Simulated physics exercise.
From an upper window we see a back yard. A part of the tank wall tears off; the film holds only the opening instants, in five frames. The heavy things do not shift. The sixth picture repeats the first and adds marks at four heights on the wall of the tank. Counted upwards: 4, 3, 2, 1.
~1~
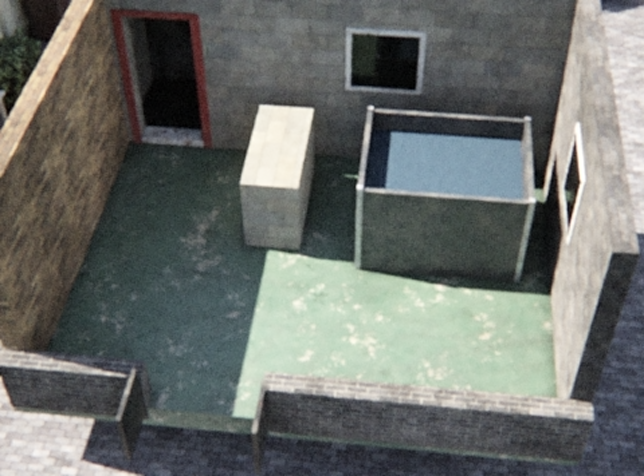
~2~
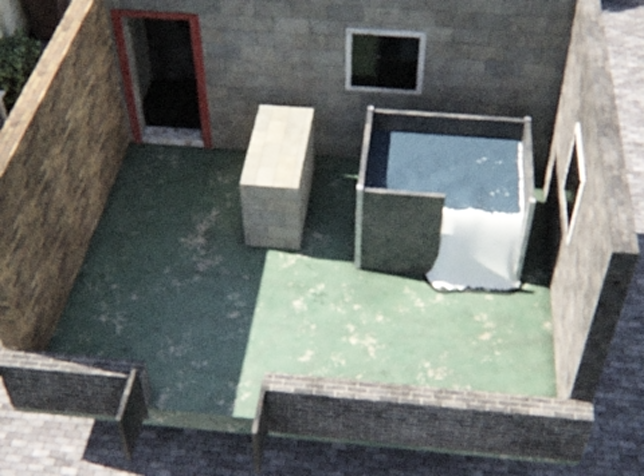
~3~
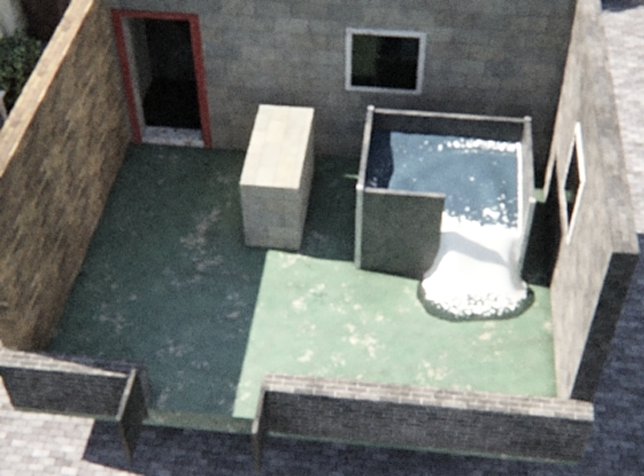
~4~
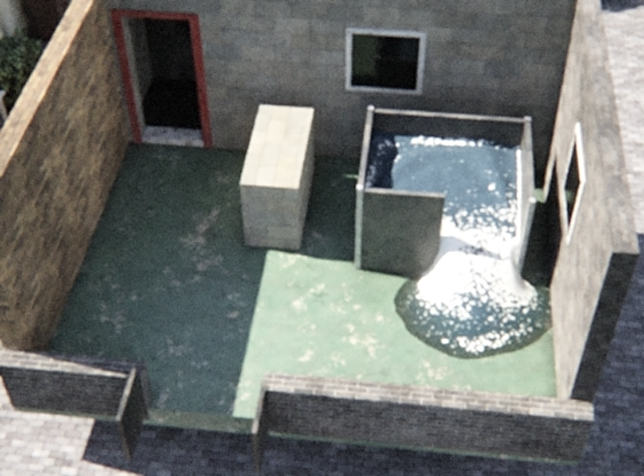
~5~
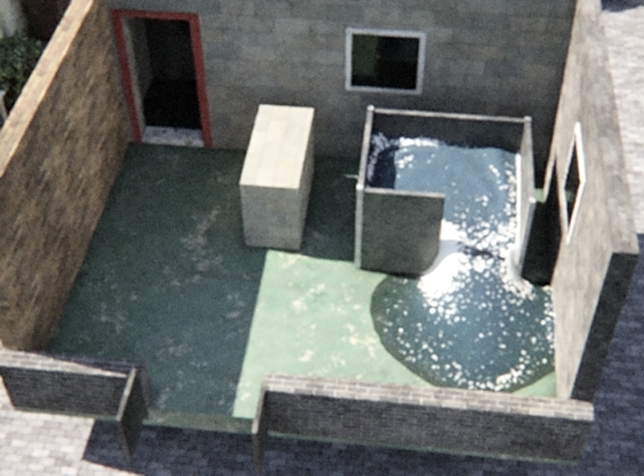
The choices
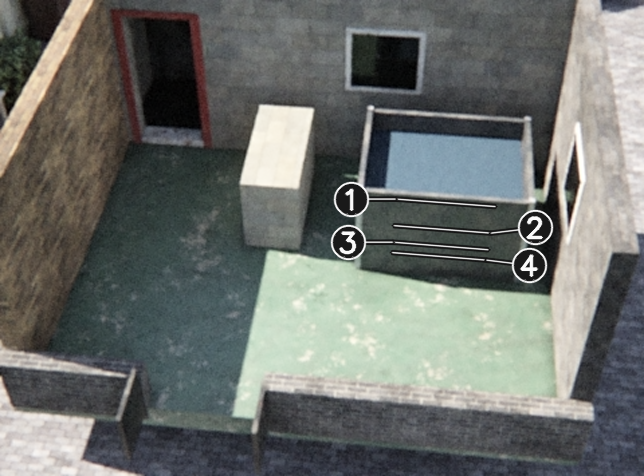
Water burst through the right part of the front of a square tank in a walled back yard, poured onto the green ground, and spread in a widening, glittering pool toward the low front wall.
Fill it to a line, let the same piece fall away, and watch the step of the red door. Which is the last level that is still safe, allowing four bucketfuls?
3 will do.
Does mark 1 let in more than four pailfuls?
Yes, that goes wrong.
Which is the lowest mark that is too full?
The answer is 2.
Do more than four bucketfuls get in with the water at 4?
No, that is safe.
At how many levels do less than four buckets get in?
Two of the four.
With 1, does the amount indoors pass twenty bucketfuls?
Yes, clearly.
On the marked copy, 1 at (445, 202); 2 at (442, 229); 3 at (440, 245); 4 at (439, 256); from the bottom up 4, 3, 2, 1.
Choosing 1, dozens of bucketfuls pour in.
Choosing 2, about 10 bucketfuls get in.
Choosing 3, a splash gets over, under a bucket.
Choosing 4, nothing gets over.
